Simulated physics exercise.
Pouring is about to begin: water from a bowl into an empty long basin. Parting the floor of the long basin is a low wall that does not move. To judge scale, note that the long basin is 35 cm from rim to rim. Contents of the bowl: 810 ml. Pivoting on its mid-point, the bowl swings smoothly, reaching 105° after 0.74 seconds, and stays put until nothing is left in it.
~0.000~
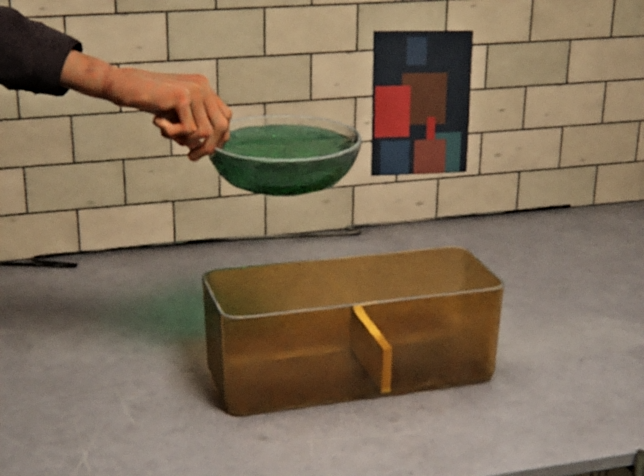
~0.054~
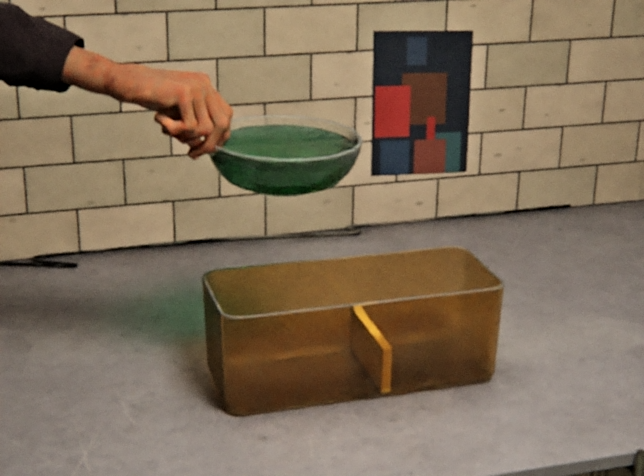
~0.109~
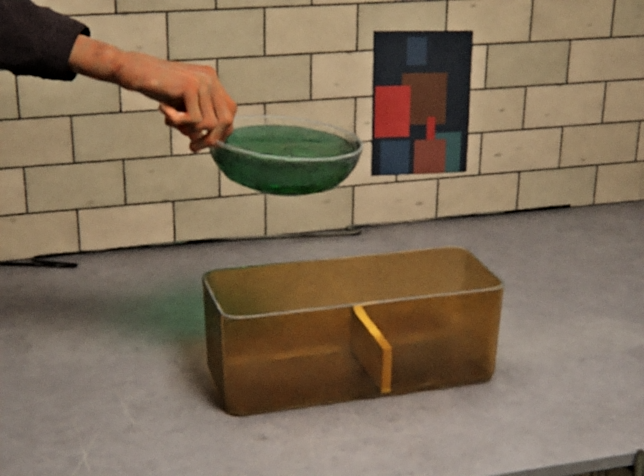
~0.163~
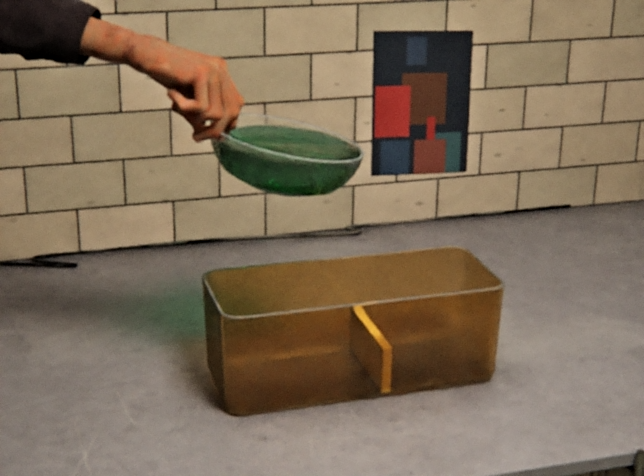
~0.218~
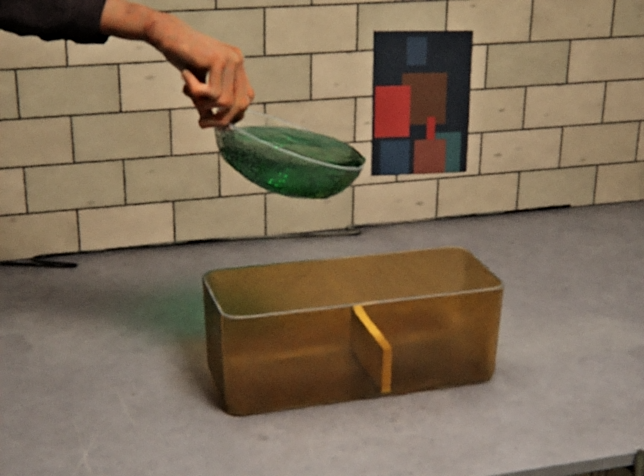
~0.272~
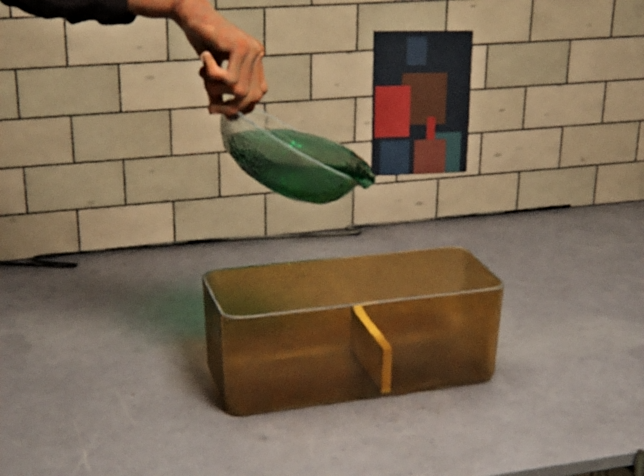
Hand tilting a clear bowl of green water steadily down to the right above an amber basin with a low dividing wall.
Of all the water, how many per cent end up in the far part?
Roughly 70 per cent.
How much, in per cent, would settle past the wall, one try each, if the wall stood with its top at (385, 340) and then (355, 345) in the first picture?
First try about 50 %, second try about 70 %.
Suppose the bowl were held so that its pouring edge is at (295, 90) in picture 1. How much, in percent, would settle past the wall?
Result then: Approx. 25 %.
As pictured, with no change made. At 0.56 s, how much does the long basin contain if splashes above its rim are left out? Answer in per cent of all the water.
Around 58%.
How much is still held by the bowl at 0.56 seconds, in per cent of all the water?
Roughly 4 per cent.
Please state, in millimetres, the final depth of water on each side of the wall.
Once settled, the left stands around 8 mm and the right around 30 mm.
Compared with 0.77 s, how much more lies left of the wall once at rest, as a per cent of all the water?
Roughly 3 per cent.
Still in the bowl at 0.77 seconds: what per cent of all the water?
Around 0 percent of it.
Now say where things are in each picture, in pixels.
The first picture shows tilt 0°; pouring edge (356, 133); surface from (209, 149) to (352, 139); the long basin's rim runs from (212, 296) to (485, 266); the wall's top is at (370, 326).
The second picture shows tilt 1°; pouring edge (357, 135); surface from (209, 148) to (353, 140).
The third picture shows tilt 6°; pouring edge (358, 140); surface from (211, 145) to (353, 142).
The fourth picture shows tilt 12°; pouring edge (359, 148); surface from (214, 142) to (355, 145).
The fifth picture shows tilt 21°; pouring edge (358, 160); surface from (219, 141) to (349, 151); 3 per cent is over the edge.
The sixth picture shows tilt 31°; pouring edge (355, 173); surface from (226, 142) to (337, 157); 12 per cent is over the edge.
Then, 0.56 s in, the tilt is 91° and 4 per cent is still to pour, 2 is left of the wall and 56 right of it.
Then, 0.77 s in, the tilt is 105° and 0 per cent is still to pour, 19 is left of the wall and 65 right of it.
Then, 1.00 s in, the tilt is 105° and 0 per cent is still to pour, 22 is left of the wall and 70 right of it.
Then, 1.24 s in, the tilt is 105° and 0 per cent is still to pour, 22 is left of the wall and 70 right of it.
Finally, 22 per cent lies left of the wall, 70 right of it and 8 outside.
